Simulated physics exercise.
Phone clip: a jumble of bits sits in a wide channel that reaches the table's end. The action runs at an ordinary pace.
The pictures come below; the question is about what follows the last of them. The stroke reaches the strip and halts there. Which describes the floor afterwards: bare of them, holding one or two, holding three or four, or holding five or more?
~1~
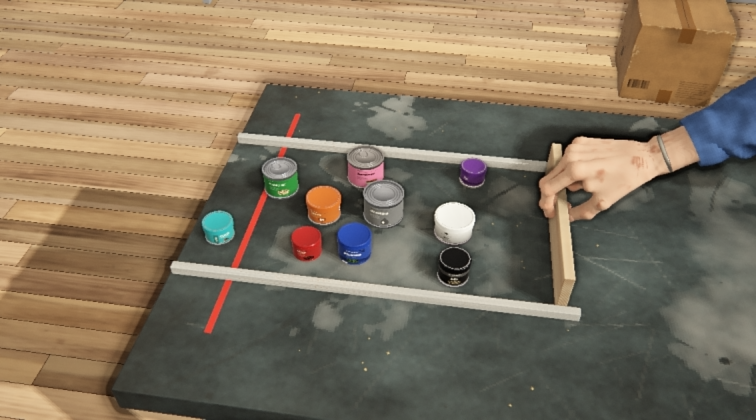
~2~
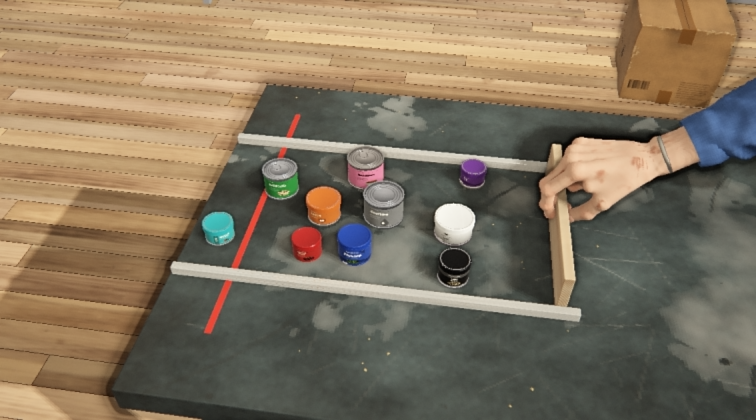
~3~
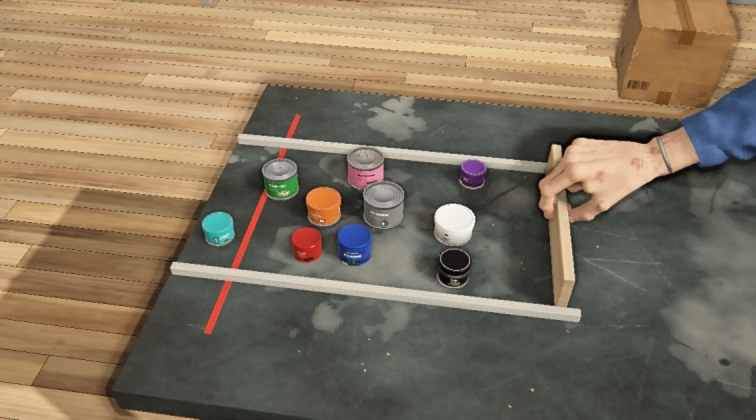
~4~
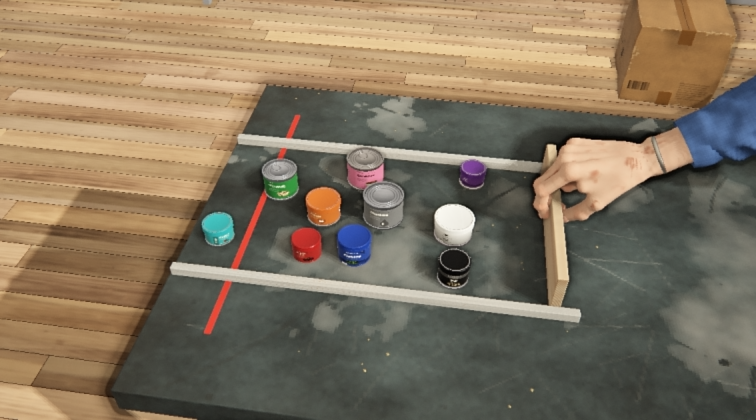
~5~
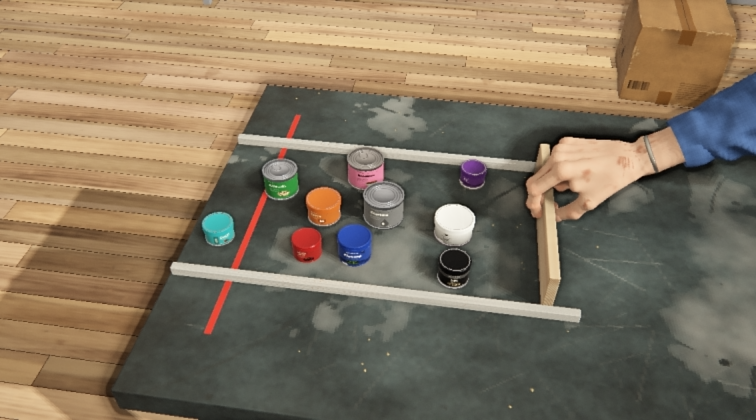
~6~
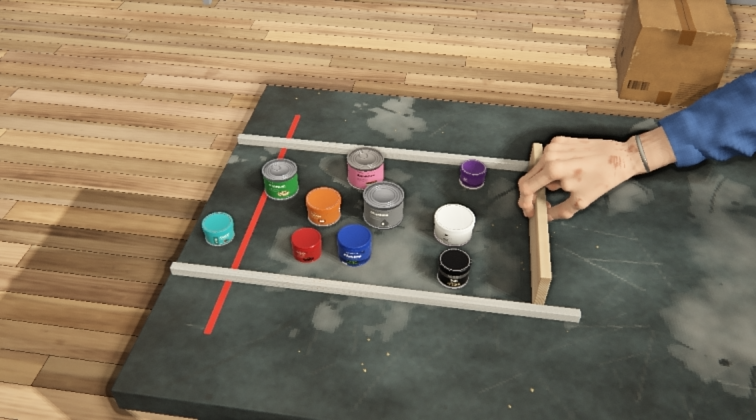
Looks like the tally of pieces that topple off is one or two there.
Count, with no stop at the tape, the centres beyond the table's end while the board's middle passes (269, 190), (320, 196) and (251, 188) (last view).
Past-the-end tally - position 1: 0, position 2: 0, position 3: 4.
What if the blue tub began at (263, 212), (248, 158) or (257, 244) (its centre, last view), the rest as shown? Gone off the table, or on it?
In sequence: It goes; it stays; it stays.
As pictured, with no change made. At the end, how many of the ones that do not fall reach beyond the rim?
Answer: 3.
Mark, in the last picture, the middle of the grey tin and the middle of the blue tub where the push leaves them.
Grey tin at about (244, 185), blue tub at about (209, 232).
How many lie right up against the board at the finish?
Result: 5 in all.
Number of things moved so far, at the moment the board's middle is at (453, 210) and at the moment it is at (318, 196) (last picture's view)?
Tally: First 3; then 9.
Soon after, none off yet; turquoise pot at rest near (219, 230); green tin at rest near (281, 180); red tub at rest near (307, 245).
After that, none off yet; turquoise pot at rest near (219, 230); green tin at rest near (281, 180); red tub moving near (299, 246).
And then, none off yet; turquoise pot at rest near (218, 229); green tin displaced a little near (265, 175); red tub displaced well along near (228, 248).
In the end, the number that fall off is one or two; gone, turquoise pot.
